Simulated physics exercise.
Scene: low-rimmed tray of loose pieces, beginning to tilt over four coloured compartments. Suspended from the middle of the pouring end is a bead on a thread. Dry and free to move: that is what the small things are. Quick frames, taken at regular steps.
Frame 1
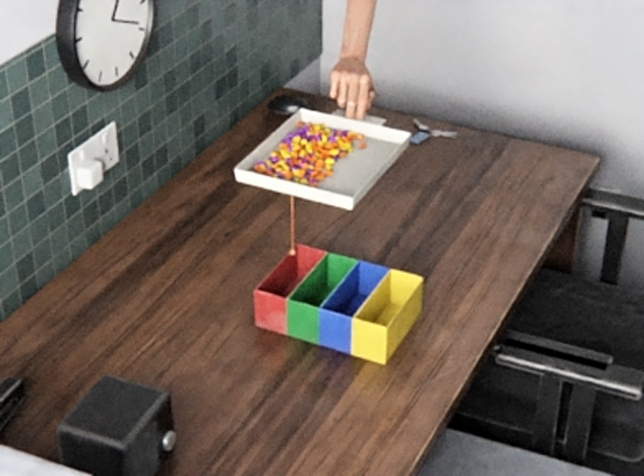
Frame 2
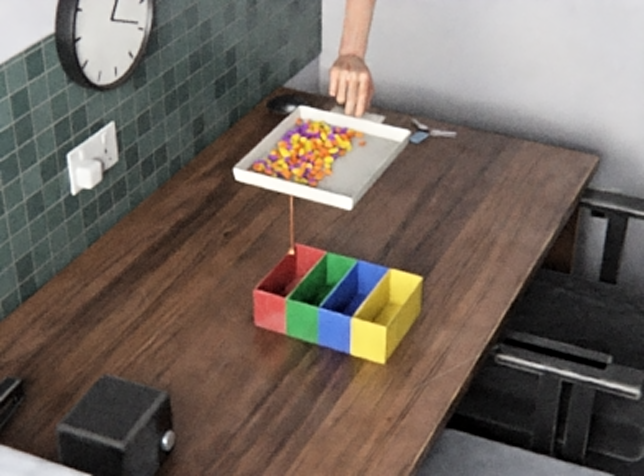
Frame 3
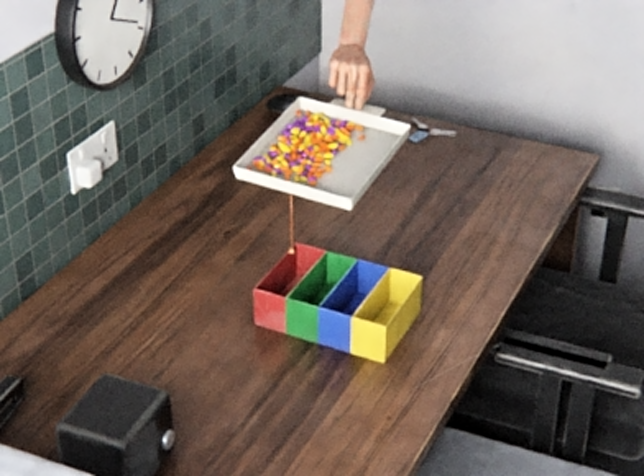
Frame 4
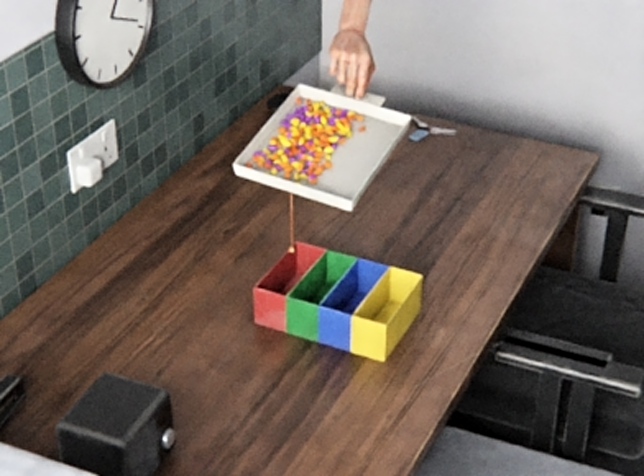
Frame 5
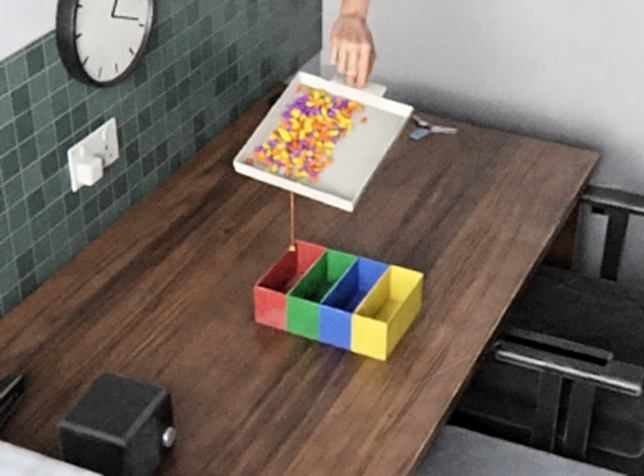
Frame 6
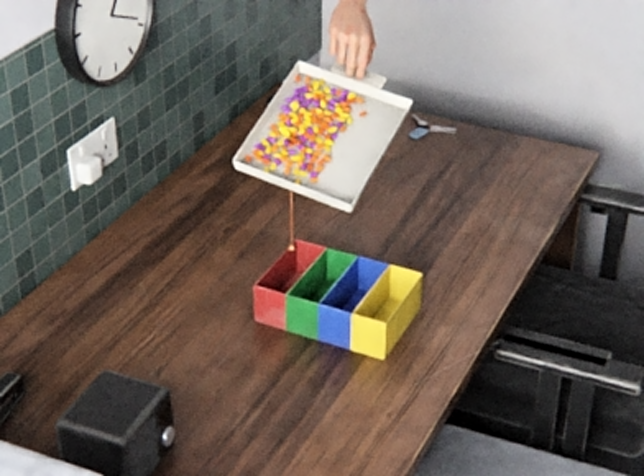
A hand at the far edge of a dark wooden table, seen from above at an angle, holds a white tray of orange, yellow and purple jelly beans. Below it sits a box with red, green, blue and yellow compartments, near a black cube, tiled wall, clock and chairs. The hand steadily raises the tray's far side, tilting it toward the box, its near edge dipping slightly rightward.
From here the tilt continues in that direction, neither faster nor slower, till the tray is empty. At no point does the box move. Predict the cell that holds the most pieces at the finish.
I predict the green cell.
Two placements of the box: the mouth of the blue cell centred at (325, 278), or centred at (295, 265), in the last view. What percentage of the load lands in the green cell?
The first position comes out at 10 per cent, the other at 0 per cent.
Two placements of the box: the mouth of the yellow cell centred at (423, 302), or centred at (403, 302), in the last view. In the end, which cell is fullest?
The red one, then the green one.
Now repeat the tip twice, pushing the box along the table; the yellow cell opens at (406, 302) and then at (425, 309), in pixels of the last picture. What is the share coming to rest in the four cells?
The first gives 90 %, the second 80 %.
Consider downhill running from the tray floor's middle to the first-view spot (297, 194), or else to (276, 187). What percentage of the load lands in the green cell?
First case about 20 percent; second case about 0 percent.
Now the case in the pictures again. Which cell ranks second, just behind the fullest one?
That's that blue cell.
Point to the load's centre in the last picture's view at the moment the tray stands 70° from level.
(319, 187).
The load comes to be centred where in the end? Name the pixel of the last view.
Near (325, 310).
Soon after the last picture, tray tipped steeply; nearly all on the tray; a stray few in the blue cell; a small part falling or outside the box.
A little later, tray tipped past a quarter turn; about a quarter on the tray; about a quarter in the green cell; about a quarter in the blue cell; a small part in the red cell; a stray few in the yellow cell; about a quarter falling or outside the box.
Later still, tray tipped past a quarter turn; about half in the green cell; about a quarter in the blue cell; a small part in the red cell; a stray few in the yellow cell; a stray few falling or outside the box.
At rest, tray tipped past a quarter turn; about half in the green cell; about a quarter in the blue cell; a small part in the red cell; a stray few in the yellow cell; a stray few outside the box.
